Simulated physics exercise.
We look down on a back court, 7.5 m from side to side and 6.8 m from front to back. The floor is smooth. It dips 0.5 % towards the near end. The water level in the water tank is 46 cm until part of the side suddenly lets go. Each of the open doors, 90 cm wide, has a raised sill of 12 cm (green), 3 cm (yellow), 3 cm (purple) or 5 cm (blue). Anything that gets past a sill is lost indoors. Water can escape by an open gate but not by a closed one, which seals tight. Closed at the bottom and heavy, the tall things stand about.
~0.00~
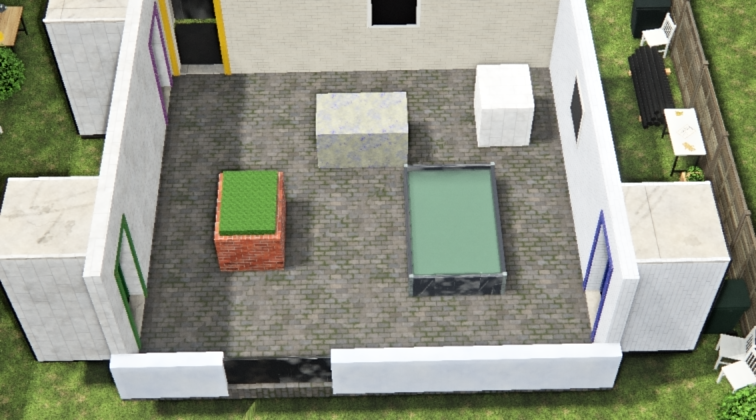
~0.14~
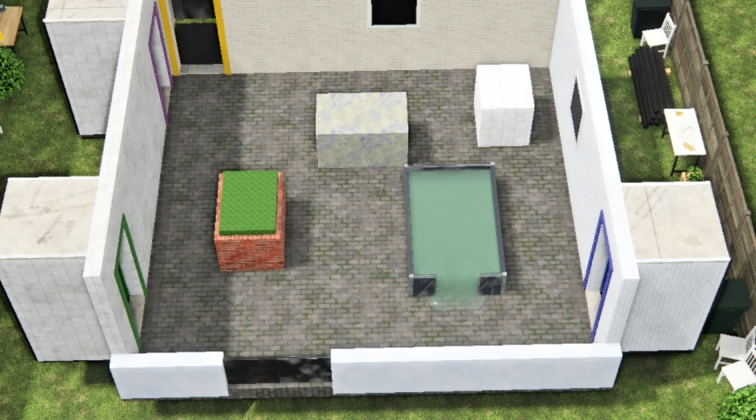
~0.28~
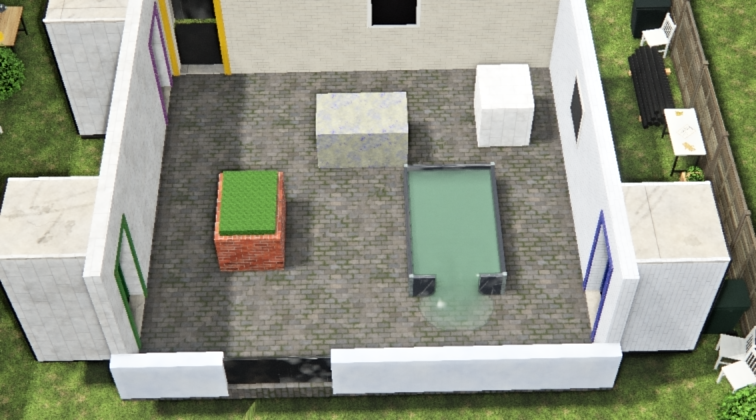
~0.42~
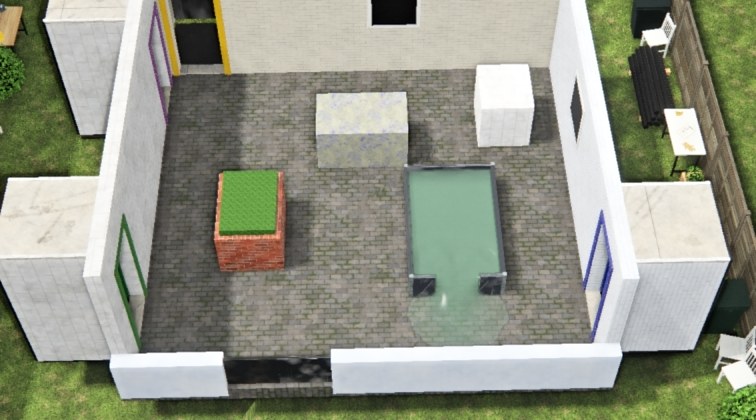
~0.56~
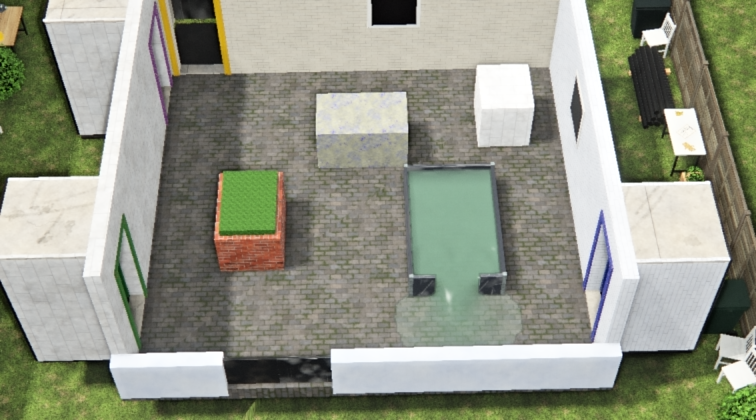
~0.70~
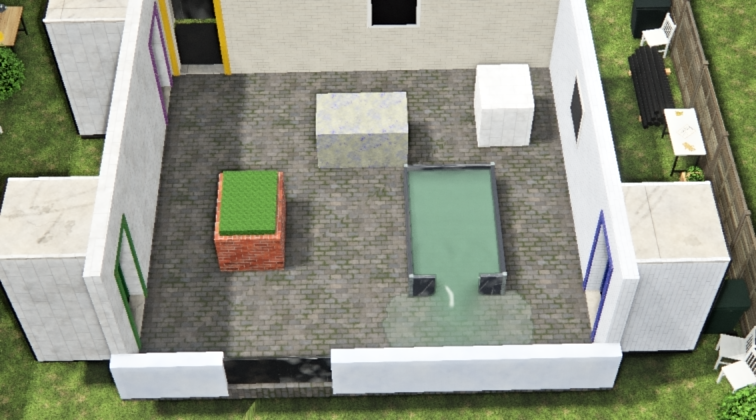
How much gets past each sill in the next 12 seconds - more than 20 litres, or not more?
Outcome: At the green door it looks set to land under the limit. At the yellow door it looks set to land under the limit. At the purple door it looks set to land under the limit. At the blue door it looks set to land over the limit.
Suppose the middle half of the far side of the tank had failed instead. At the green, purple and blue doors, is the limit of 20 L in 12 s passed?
Green short, purple beyond, blue short.
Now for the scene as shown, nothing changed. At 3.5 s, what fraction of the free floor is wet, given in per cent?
Roughly 30 % of the floor is wet.
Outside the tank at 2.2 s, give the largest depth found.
I'd say near 28 centimetres.
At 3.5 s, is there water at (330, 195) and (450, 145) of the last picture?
I'd call them spared and then spared.
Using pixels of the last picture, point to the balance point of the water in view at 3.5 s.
(441, 284).
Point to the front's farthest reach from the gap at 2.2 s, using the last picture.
I'd mark it close to (237, 375).
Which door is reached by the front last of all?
The yellow door.
After 1.4 s water covers 10 % of the floor and is deepest (26 cm) near (458, 370); green door not reached, yellow door not reached, purple door not reached, blue door not reached.
After 2.2 s water covers 15 % of the floor and is deepest (28 cm) near (458, 370); green door not reached, yellow door not reached, purple door not reached, blue door 8 cm at the sill, 0 L in.
After 3.5 s water covers 30 % of the floor and is deepest (22 cm) near (580, 368); green door 4 cm at the sill, 0 L in, yellow door not reached, purple door not reached, blue door 12 cm at the sill, 23 L in.
After 7.0 s water covers 55 % of the floor and is deepest (13 cm) near (591, 367); green door 7 cm at the sill, 0 L in, yellow door not reached, purple door not reached, blue door 9 cm at the sill, 76 L in.
After 12.0 s water covers 85 % of the floor and is deepest (8 cm) near (580, 368); green door 5 cm at the sill, 0 L in, yellow door 4 cm at the sill, 0 L in, purple door 2 cm at the sill, 0 L in, blue door 5 cm at the sill, 91 L in.
